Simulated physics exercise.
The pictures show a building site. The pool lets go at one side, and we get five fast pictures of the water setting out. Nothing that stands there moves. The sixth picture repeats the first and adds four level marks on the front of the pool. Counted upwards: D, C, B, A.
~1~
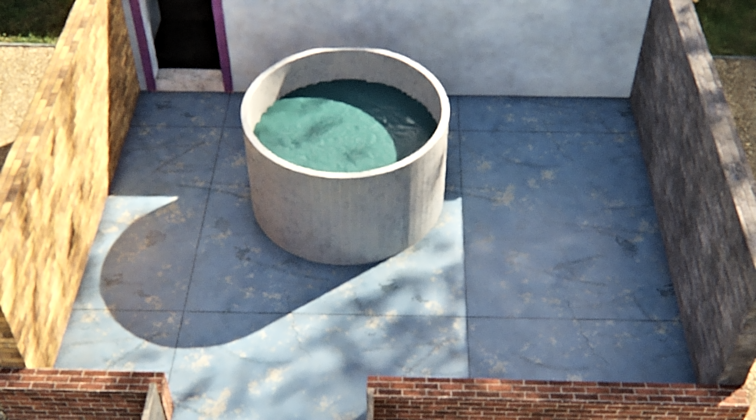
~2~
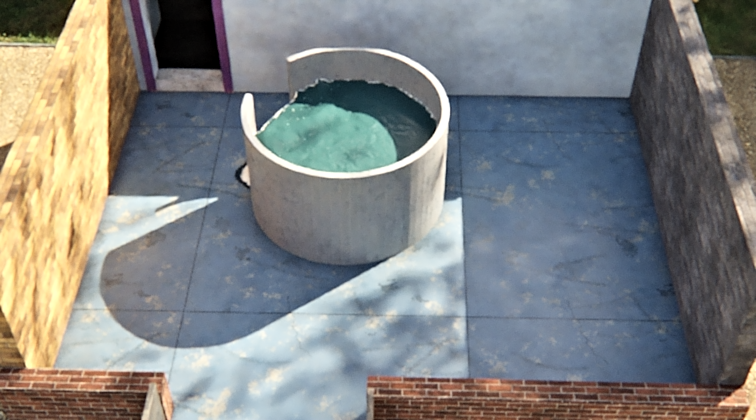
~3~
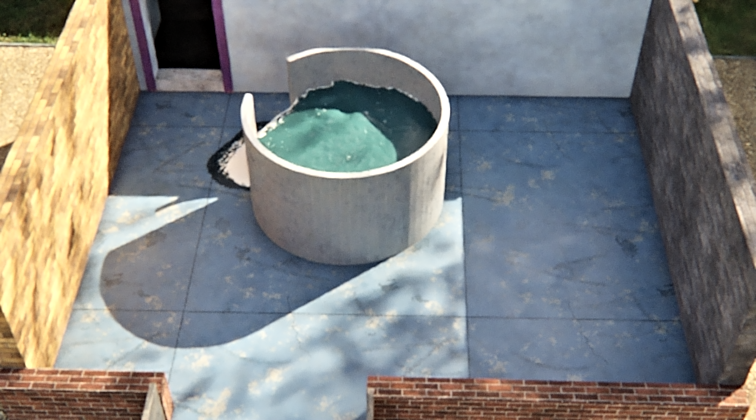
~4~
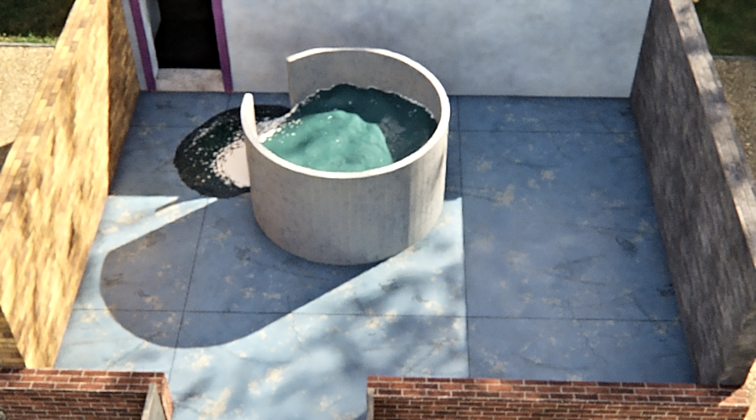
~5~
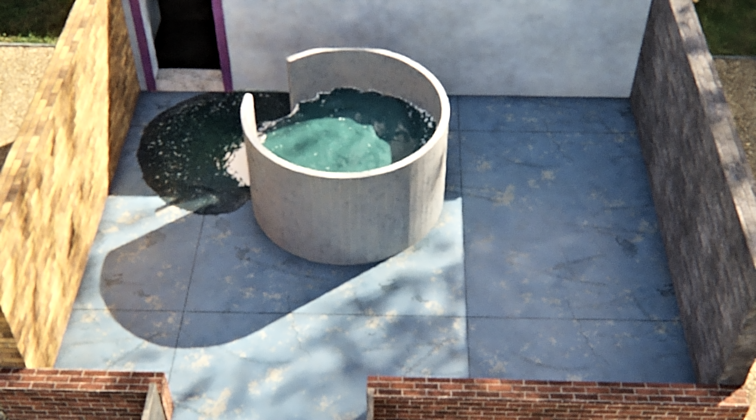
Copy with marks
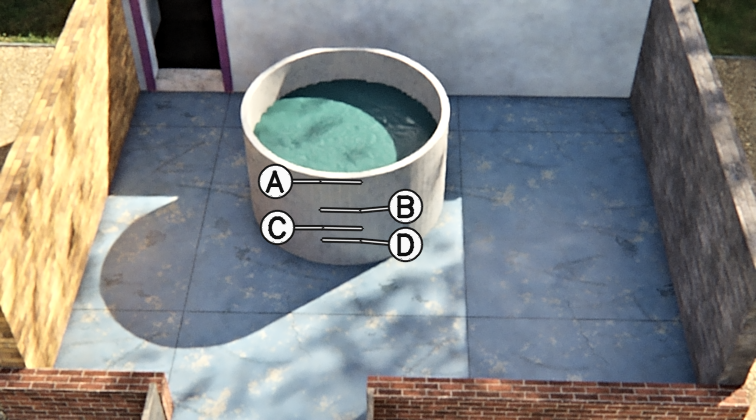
Green water pours through a gap in the round pool's wall and spreads leftward across the paving.
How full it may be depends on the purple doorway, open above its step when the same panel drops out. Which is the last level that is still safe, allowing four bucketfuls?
Choose D.
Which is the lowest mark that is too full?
That would be C.
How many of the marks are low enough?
One.
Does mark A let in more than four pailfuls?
Yes.
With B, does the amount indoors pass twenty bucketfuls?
Yes, clearly.
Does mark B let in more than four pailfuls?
Yes, that goes wrong.
On the marked copy, A at (340, 181); B at (341, 210); C at (341, 228); D at (342, 240); from the bottom up D, C, B, A.
With A, dozens of bucketfuls pour in.
With B, dozens of bucketfuls pour in.
With C, about 9 bucketfuls get in.
With D, a bucket or two gets in.
